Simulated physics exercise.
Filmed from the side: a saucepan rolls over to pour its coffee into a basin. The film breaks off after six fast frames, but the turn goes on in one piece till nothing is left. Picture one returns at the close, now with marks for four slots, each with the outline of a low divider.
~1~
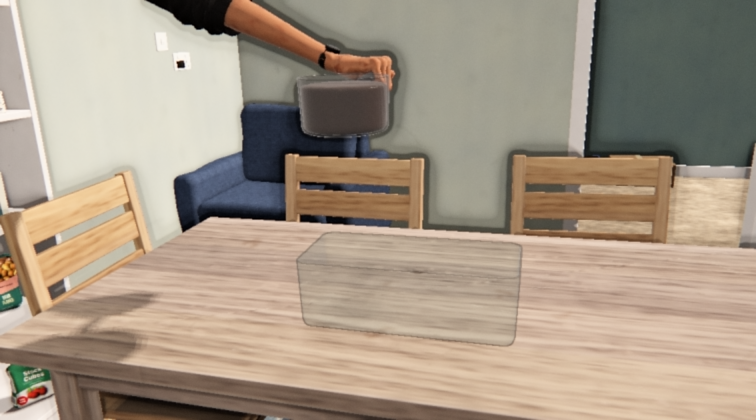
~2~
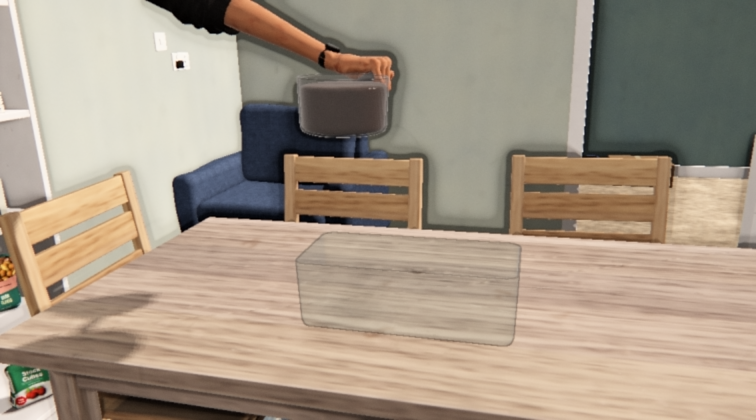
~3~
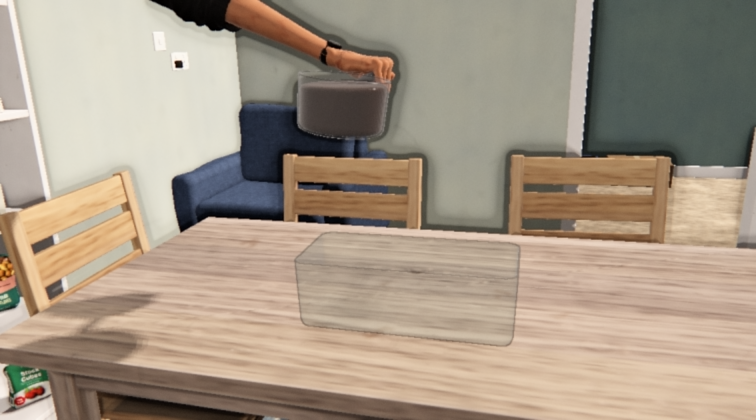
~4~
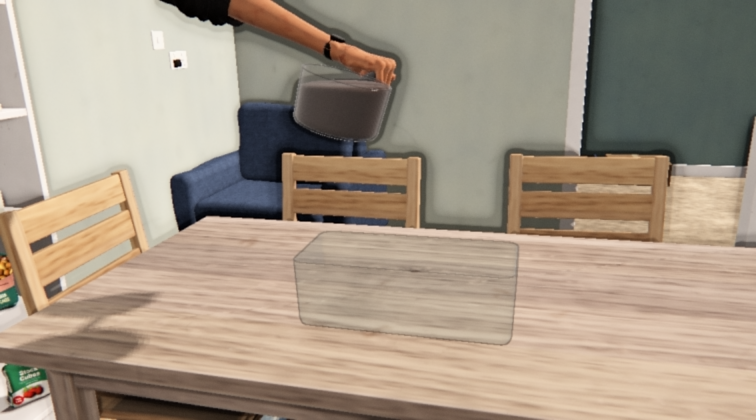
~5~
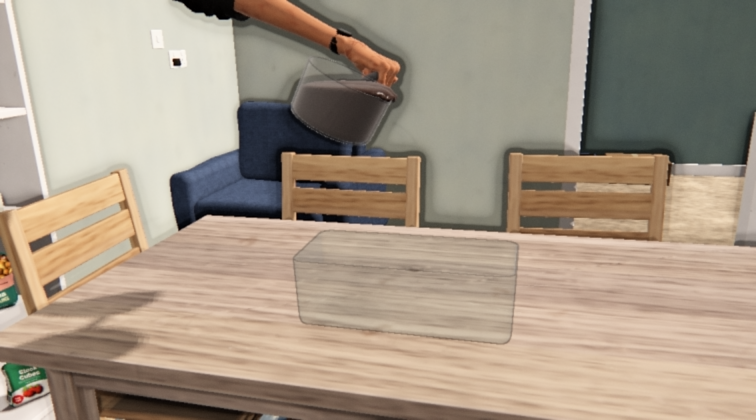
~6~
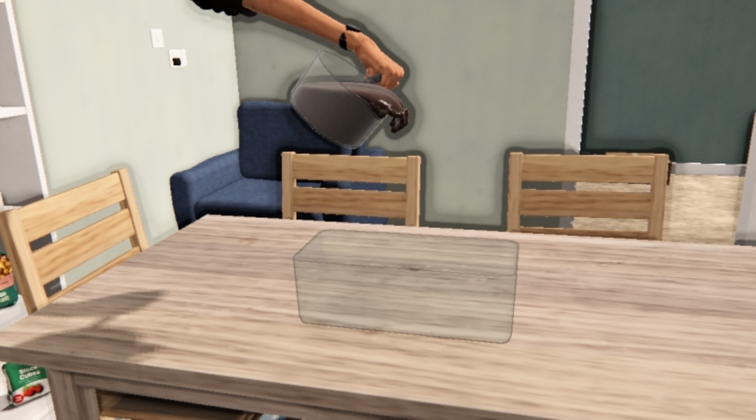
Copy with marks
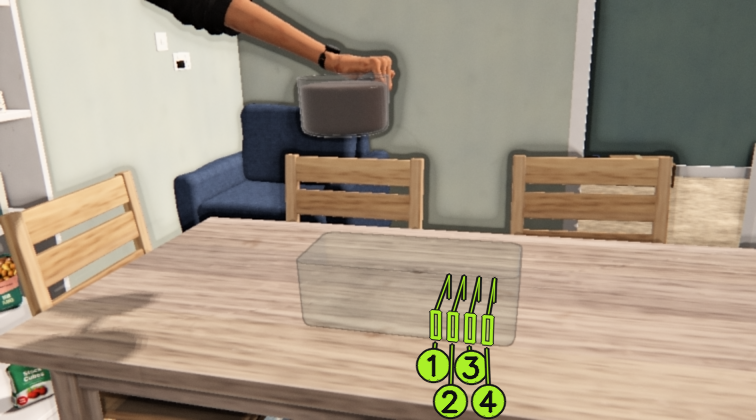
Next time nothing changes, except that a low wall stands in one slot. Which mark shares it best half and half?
The answer is slot 1.
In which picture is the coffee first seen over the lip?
Picture 5.
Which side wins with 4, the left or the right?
The left side.
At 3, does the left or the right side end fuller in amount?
The left one.
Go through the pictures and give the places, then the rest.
Upright, lip at (386, 76); basin from (304, 322) to (515, 345); nothing has left yet, in the first frame.
Upright, lip at (386, 77); nothing has left yet, in the second frame.
Tipped about 7°, lip at (387, 82); nothing has left yet, in the third frame.
Tipped about 16°, lip at (389, 89); nothing has left yet, in the fourth frame.
Tipped about 28°, lip at (390, 98); coffee is over the lip, down to (390, 98), in the fifth frame.
Tipped about 41°, lip at (390, 109); coffee is over the lip, down to (395, 132), in the sixth frame.
On the marked copy, 1 at (435, 343); 2 at (452, 345); 3 at (469, 347); 4 at (486, 348).
With 1, about 48 % ends left of the wall and 49 % right of it; 3 % is lost outside.
With 2, about 70 % ends left of the wall and 23 % right of it; 7 % is lost outside.
With 3, about 87 % ends left of the wall and 6 % right of it; 7 % is lost outside.
With 4, about 84 % ends left of the wall and 12 % right of it; 5 % is lost outside.
